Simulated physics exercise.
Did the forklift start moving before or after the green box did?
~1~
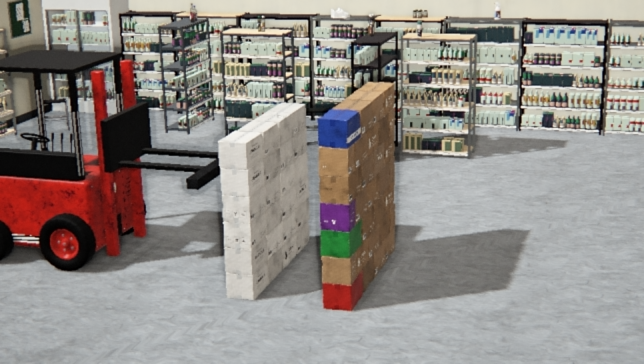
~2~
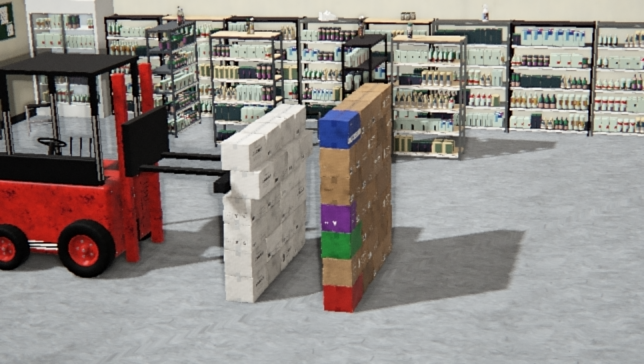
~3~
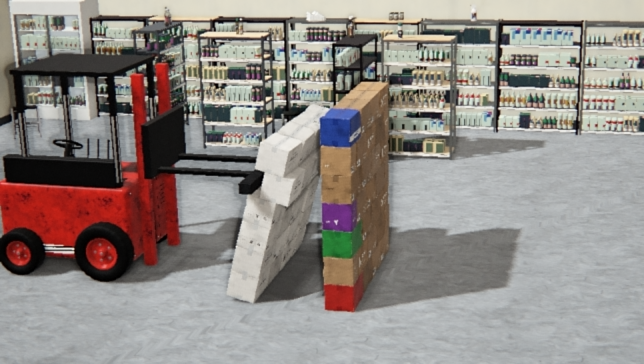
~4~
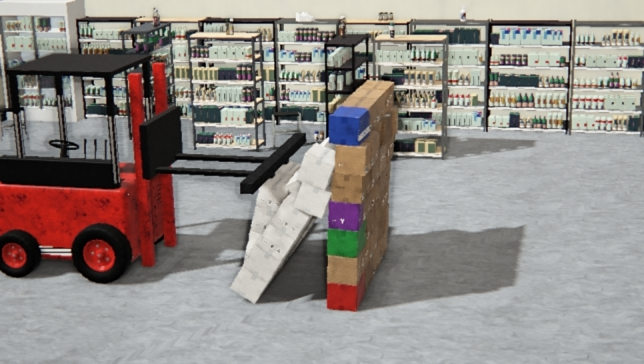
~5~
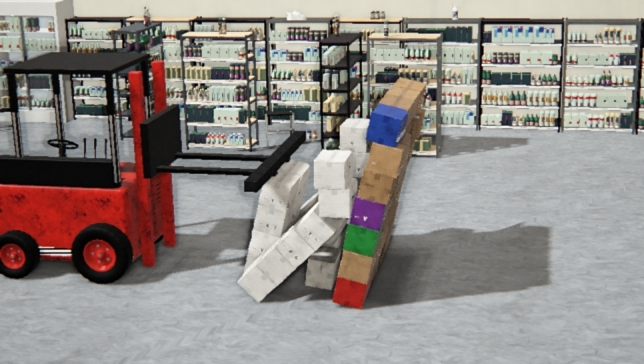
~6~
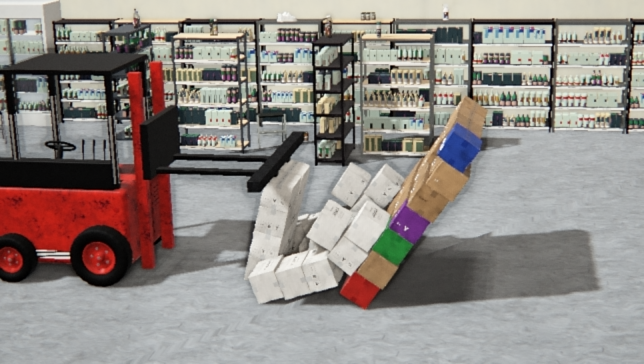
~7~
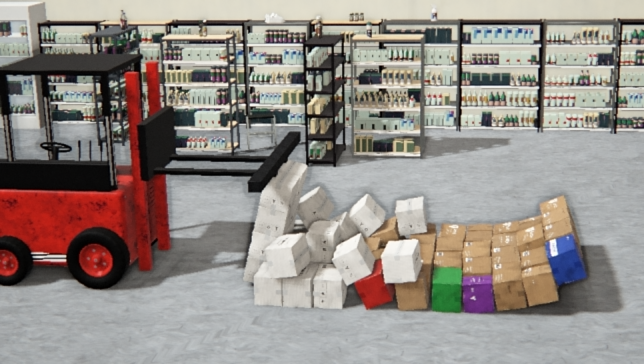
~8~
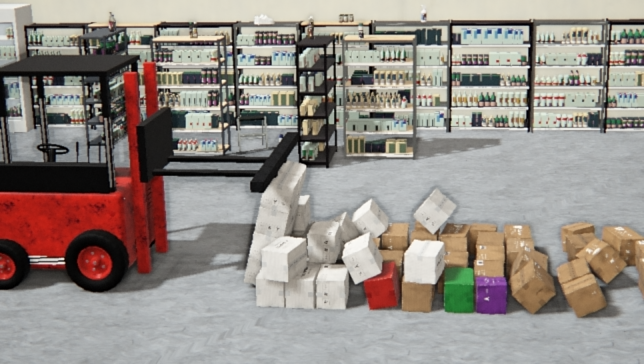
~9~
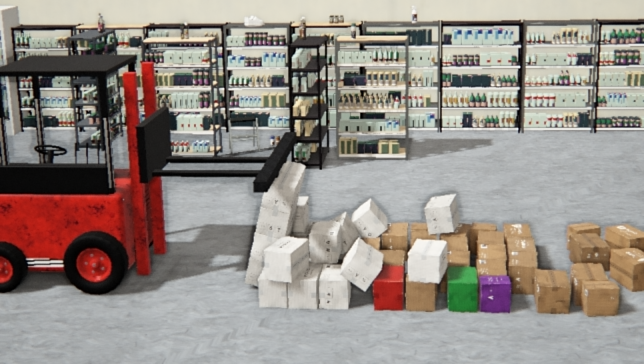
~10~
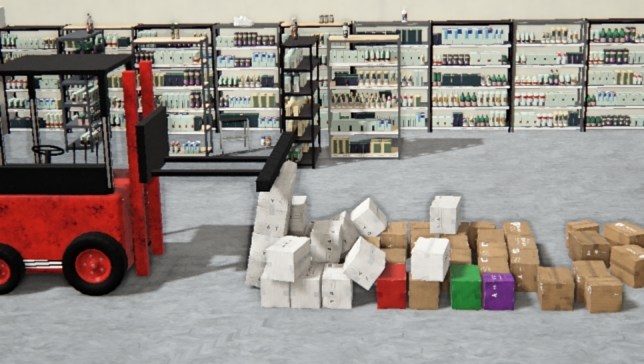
The forklift started moving before the green box did. It was already rolling to the right while the green box still sat in its wall, and the box only shifted once the white boxes had collapsed against that wall.
